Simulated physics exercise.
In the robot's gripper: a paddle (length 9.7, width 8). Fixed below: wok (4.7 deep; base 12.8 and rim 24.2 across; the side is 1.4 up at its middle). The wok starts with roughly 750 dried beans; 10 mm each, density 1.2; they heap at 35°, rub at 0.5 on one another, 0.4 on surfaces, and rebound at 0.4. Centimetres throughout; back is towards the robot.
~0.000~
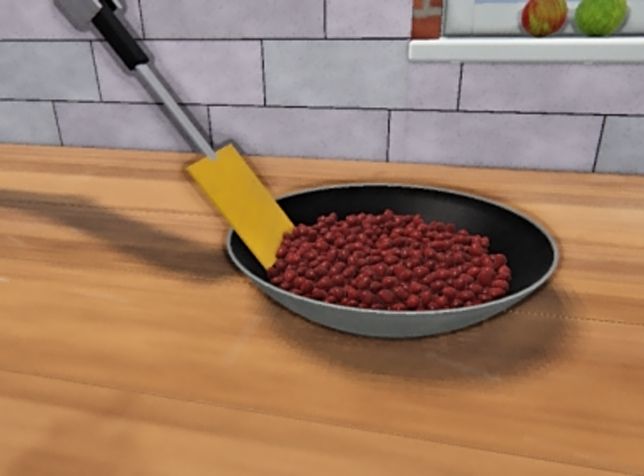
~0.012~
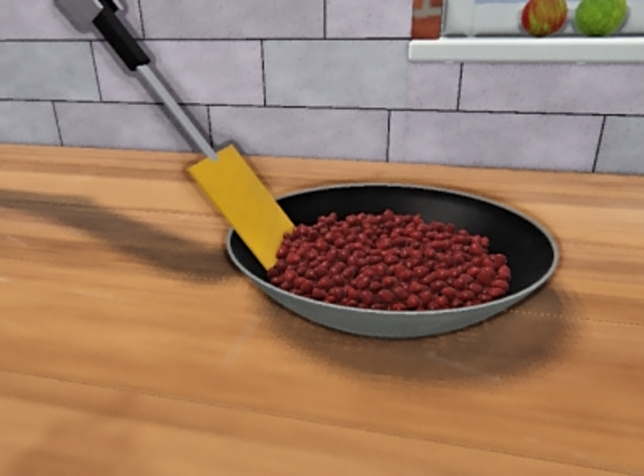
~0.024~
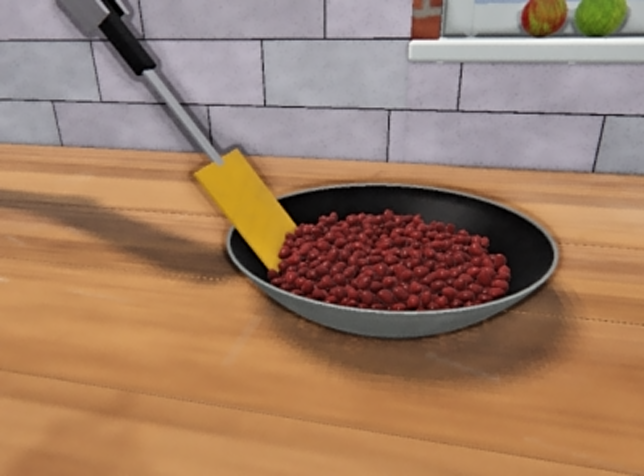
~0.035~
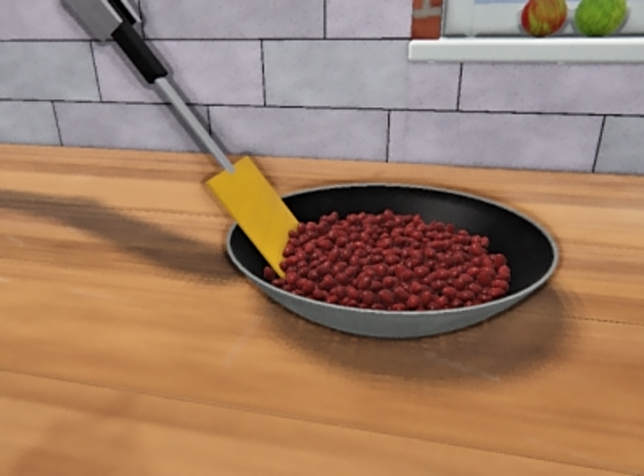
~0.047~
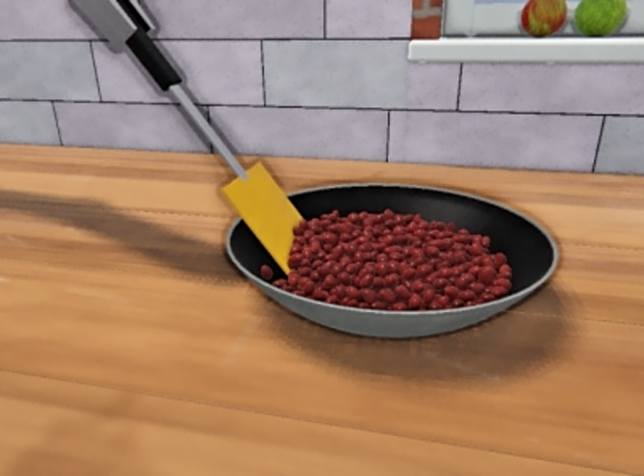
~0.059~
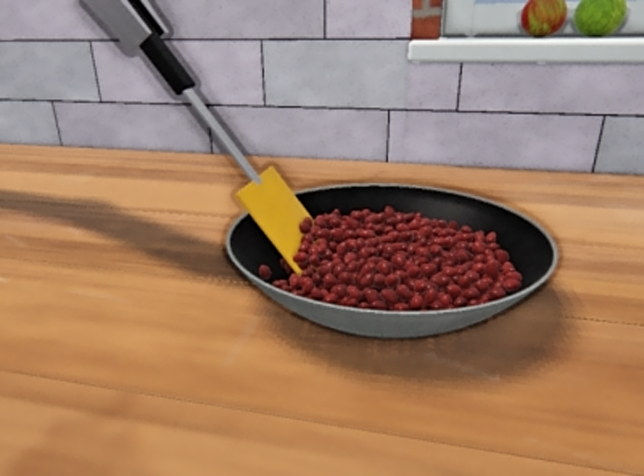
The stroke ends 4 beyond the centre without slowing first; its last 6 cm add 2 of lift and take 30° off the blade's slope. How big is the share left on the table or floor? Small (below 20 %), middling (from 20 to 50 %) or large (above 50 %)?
Answer: Small; below 20 % of the dried beans finish on the table or floor.
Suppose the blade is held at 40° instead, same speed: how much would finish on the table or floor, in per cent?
In that case some 0 per cent.
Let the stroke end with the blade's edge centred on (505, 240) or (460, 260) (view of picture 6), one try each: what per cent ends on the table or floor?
About 45 and 15 per cent.
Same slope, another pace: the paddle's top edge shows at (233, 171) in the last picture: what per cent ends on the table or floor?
About 0 per cent.
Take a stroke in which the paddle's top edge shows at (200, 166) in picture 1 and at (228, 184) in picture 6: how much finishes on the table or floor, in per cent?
About 0 per cent.
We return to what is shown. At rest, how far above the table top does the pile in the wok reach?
Roughly 6.5 cm.
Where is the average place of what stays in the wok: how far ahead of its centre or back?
About 4.0 cm ahead.
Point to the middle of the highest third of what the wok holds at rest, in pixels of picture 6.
At about (477, 242).
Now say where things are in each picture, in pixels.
The paddle top edge at (211, 155), sloping 53°; upper third of the load around (389, 254), from x 275 to 505, top at y 215; 750 in the wok, in the first frame.
The paddle top edge at (212, 156), sloping 53°; upper third of the load around (389, 254), from x 275 to 505, top at y 215, in the second frame.
The paddle top edge at (217, 161), sloping 53°; upper third of the load around (386, 254), from x 275 to 505, top at y 215, in the third frame.
The paddle top edge at (229, 168), sloping 53°; upper third of the load around (381, 254), from x 270 to 505, top at y 215, in the fourth frame.
The paddle top edge at (242, 175), sloping 53°; upper third of the load around (381, 252), from x 265 to 505, top at y 215, in the fifth frame.
The paddle top edge at (255, 179), sloping 53°; upper third of the load around (386, 249), from x 265 to 515, top at y 210; 750 in the wok, in the sixth frame.
After 0.09 s, sloping 51°, highest piece 6 above the table; 750 in the wok.
After 0.12 s, sloping 39°, highest piece 7 above the table; 747 in the wok, 3 on the blade or in flight.
After 0.33 s, sloping 23°, highest piece 6 above the table; 726 in the wok, 23 on the table or floor, 1 on the blade or in flight.
After 1.38 s, sloping 23°, highest piece 6 above the table; 725 in the wok, 25 on the table or floor.
In the end, 725 in the wok, 25 on the table or floor. That is 3 % on the table or floor.
